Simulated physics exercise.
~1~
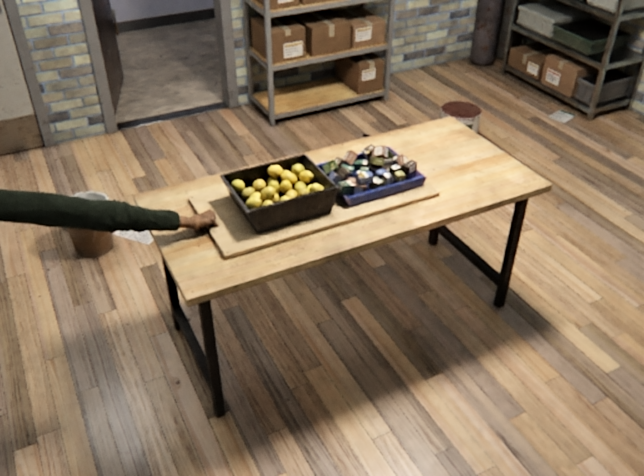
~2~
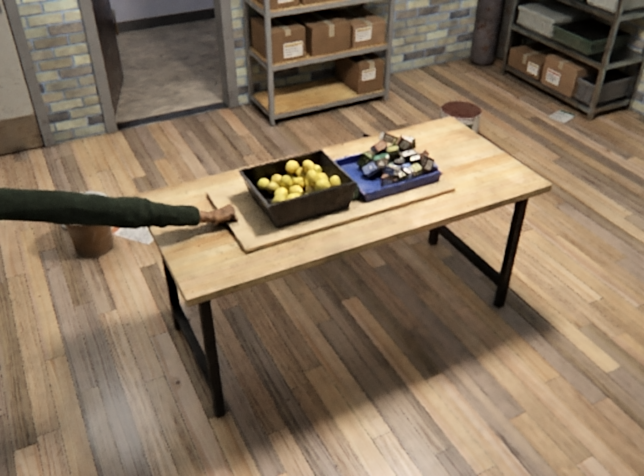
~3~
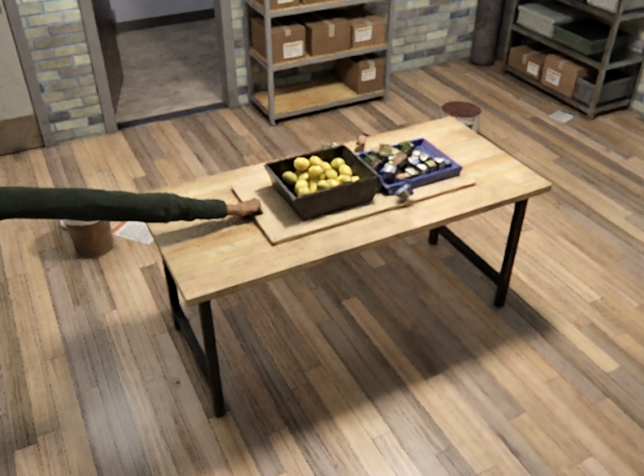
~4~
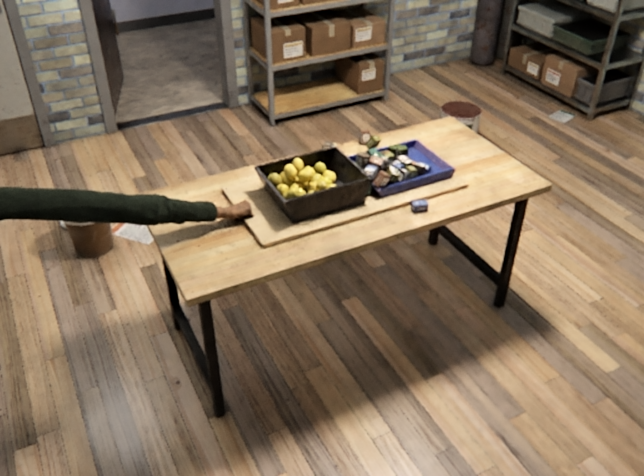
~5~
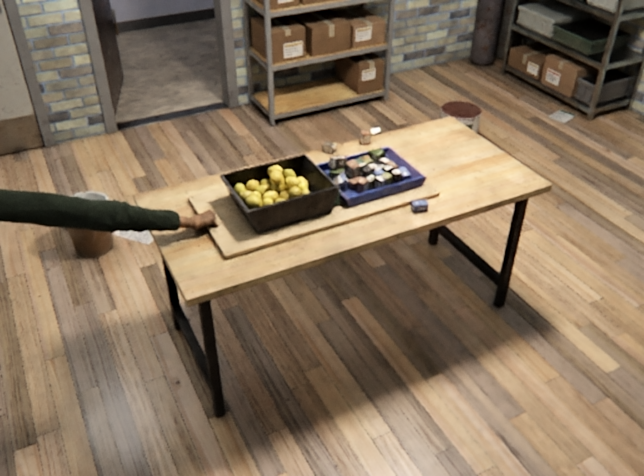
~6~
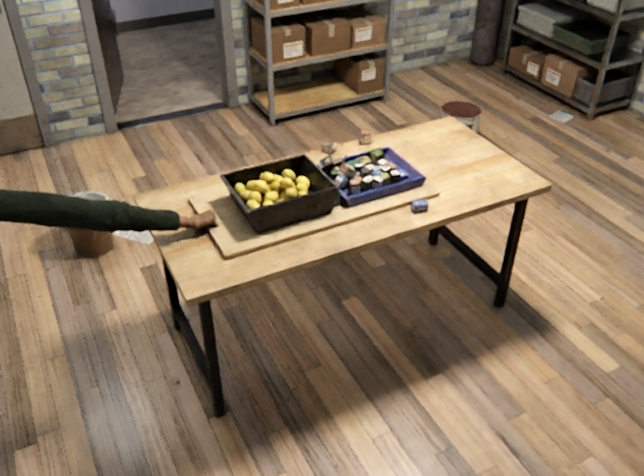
A board slides right and back left, spilling a few cartons while every lemon stays put.
